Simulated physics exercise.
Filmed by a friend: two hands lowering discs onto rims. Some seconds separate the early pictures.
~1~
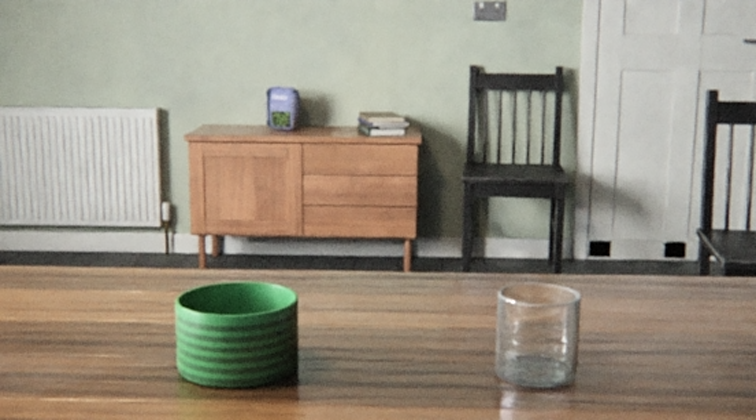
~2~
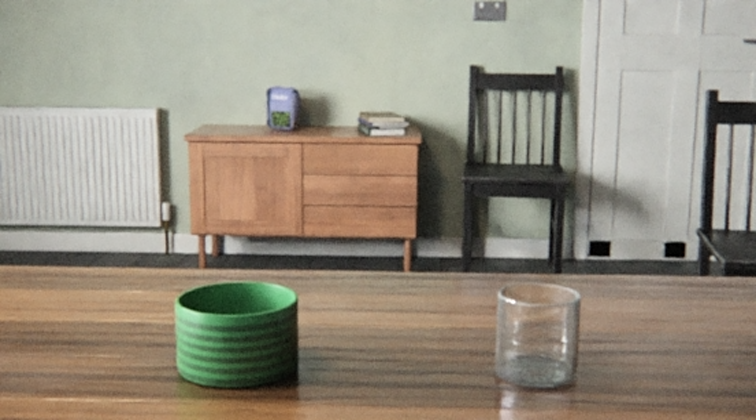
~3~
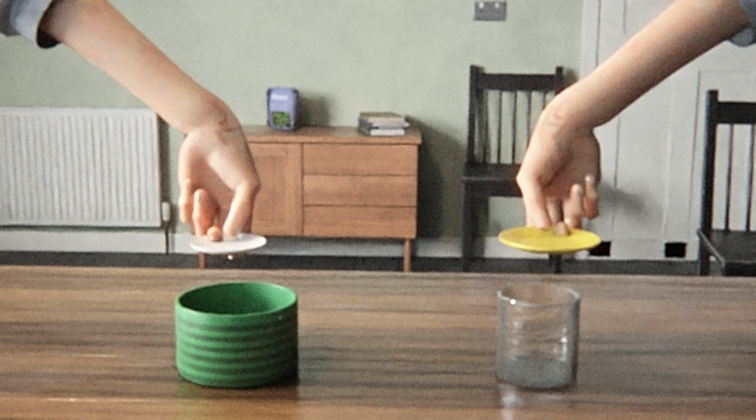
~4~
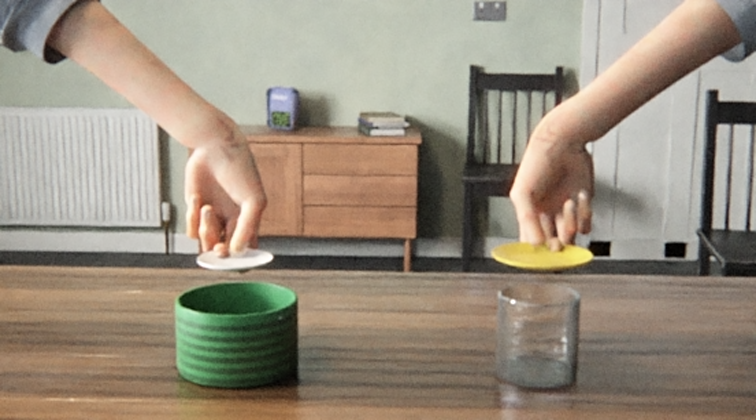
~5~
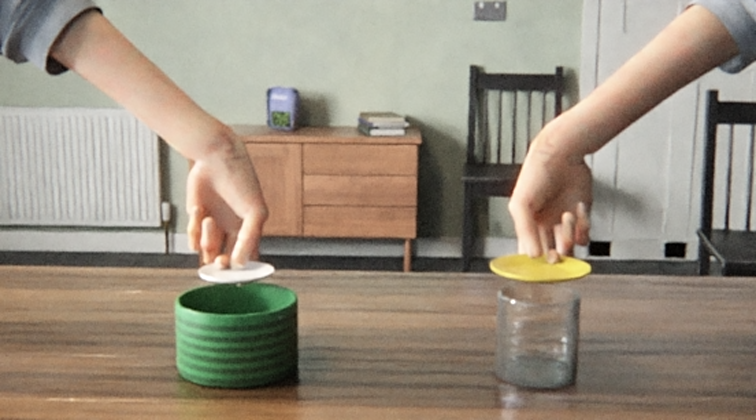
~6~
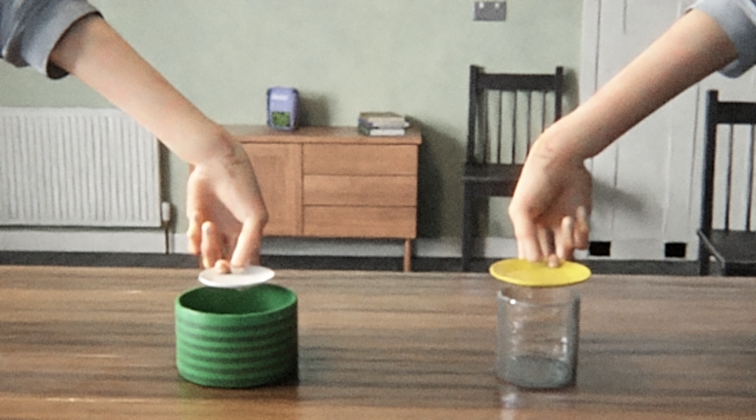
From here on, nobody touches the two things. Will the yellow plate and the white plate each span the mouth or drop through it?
The yellow plate spans it; the white plate drops through.
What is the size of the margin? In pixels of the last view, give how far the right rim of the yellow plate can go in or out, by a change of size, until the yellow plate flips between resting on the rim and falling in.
Some 12 pixels, leftward.
Then, 0.12 s after the last picture, yellow plate sitting on the rim near (539, 288); white plate moved a little near (237, 307).
At rest, the yellow plate rests on the rim, near (539, 288); the white plate falls in, near (238, 358).
